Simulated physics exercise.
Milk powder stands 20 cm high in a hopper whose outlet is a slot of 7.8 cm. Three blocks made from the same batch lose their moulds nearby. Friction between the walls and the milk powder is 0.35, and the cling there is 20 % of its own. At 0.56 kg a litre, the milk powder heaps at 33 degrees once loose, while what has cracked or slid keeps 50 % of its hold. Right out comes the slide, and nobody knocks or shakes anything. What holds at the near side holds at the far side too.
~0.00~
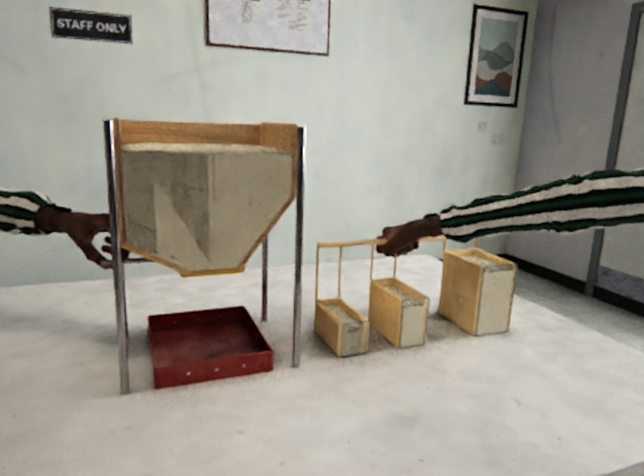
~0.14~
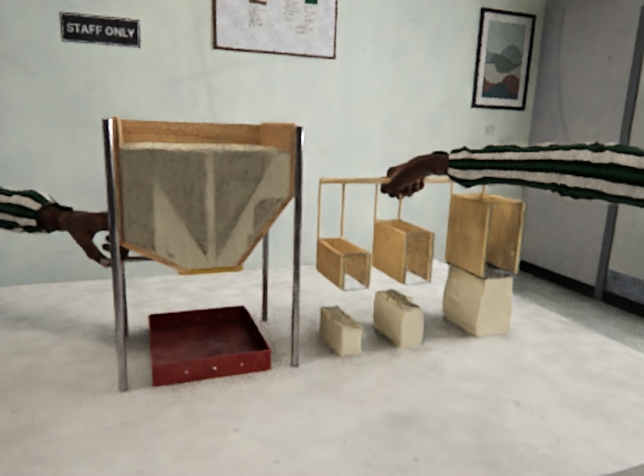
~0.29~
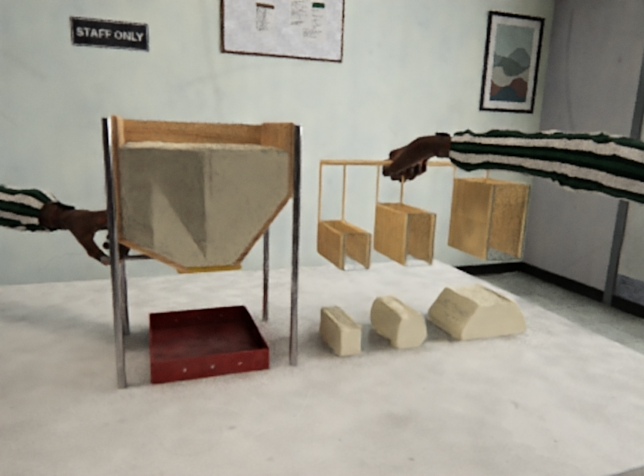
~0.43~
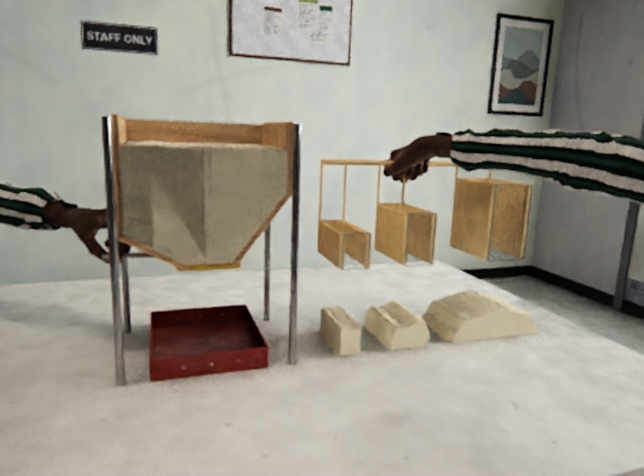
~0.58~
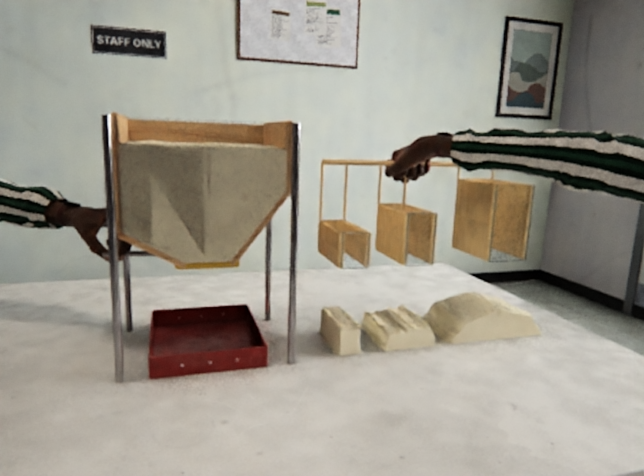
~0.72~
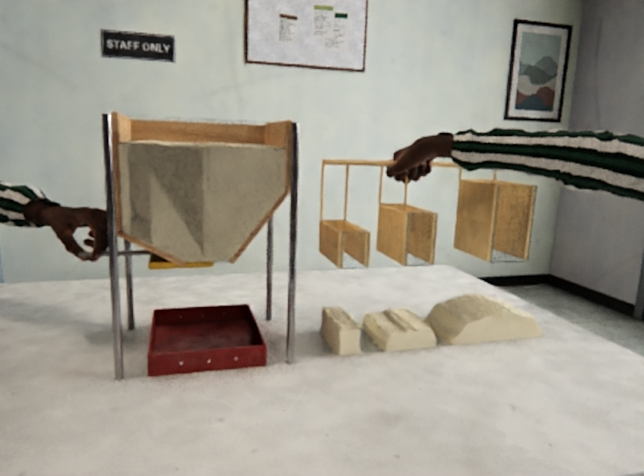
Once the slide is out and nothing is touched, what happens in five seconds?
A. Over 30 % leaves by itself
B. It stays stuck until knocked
A.
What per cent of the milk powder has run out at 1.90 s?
I'd estimate close to 85 in a hundred.
By 1.07 s, 10 % has run out.
By 1.49 s, 48 % has run out.
By 1.90 s, 83 % has run out.
By 2.32 s, 100 % has run out.
By 5.62 s, at the end, 100 % has run out.
